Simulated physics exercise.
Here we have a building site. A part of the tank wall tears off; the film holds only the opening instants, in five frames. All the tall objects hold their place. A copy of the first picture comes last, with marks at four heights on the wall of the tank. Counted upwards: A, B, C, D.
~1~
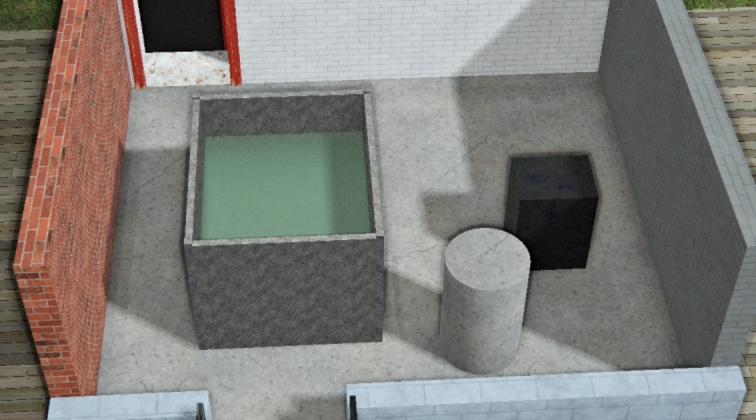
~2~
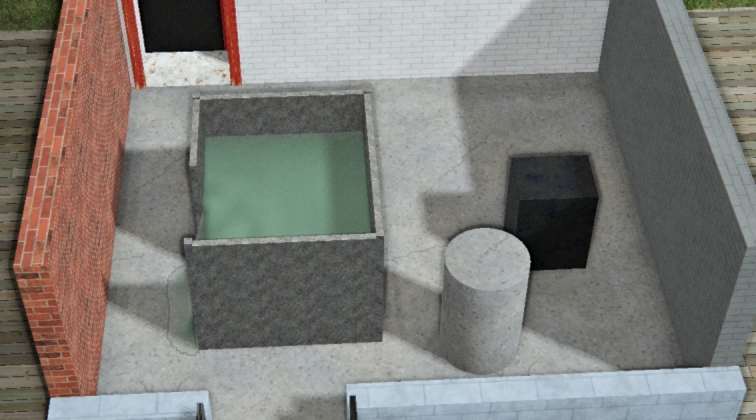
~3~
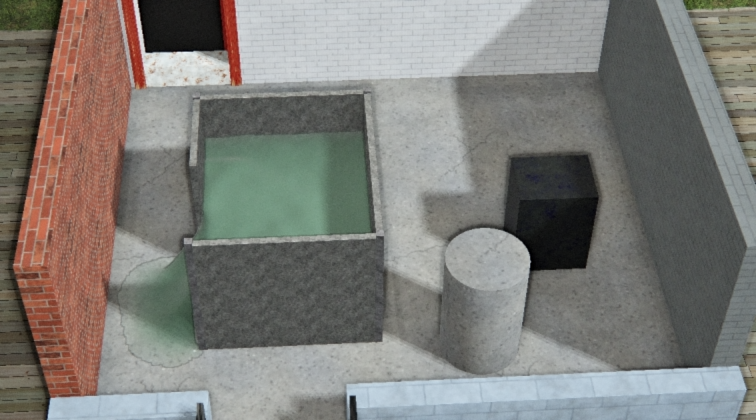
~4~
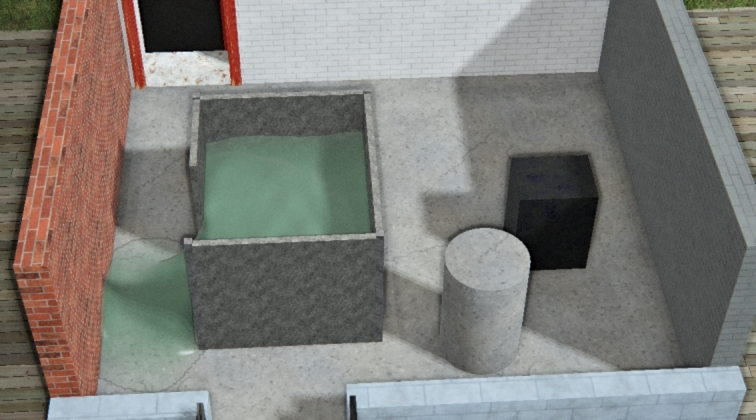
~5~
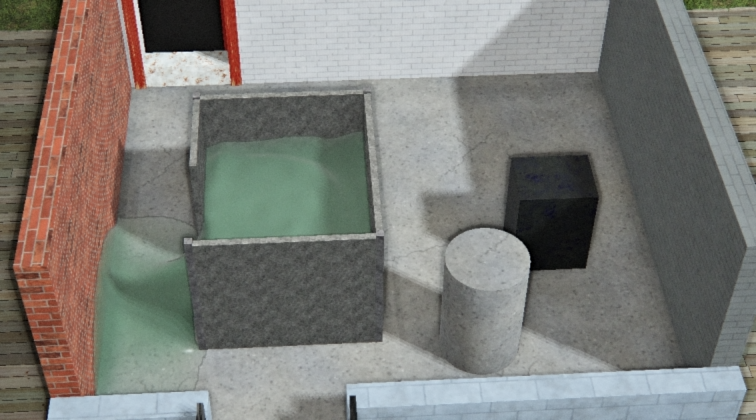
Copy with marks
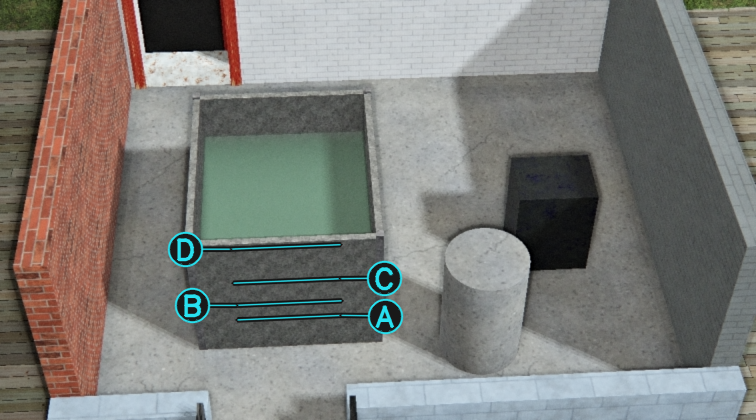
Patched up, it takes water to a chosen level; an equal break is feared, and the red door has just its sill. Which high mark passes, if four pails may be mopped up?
It is C.
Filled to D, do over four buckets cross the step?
Yes, that goes wrong.
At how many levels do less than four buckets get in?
Three of the four.
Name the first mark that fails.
D it is.
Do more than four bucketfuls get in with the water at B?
No, not at all.
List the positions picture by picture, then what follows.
Water in the tank at rest, its middle at (285, 199); foot of the red doorway at (189, 86); open gate at (277, 383), in the first frame.
Front seen at (191, 323), 1 % of the ground wet, in the second frame.
Front seen at (130, 286), 4 % of the ground wet, in the third frame.
Front seen at (114, 256), 7 % of the ground wet, in the fourth frame.
Front seen at (134, 242), 9 % of the ground wet, in the fifth frame.
On the marked copy, A at (289, 317); B at (288, 303); C at (287, 280); D at (285, 246); from the bottom up A, B, C, D.
Choosing A, nothing gets over.
Choosing B, nothing gets over.
Choosing C, a bucket or two gets in.
Choosing D, about 11 bucketfuls get in.
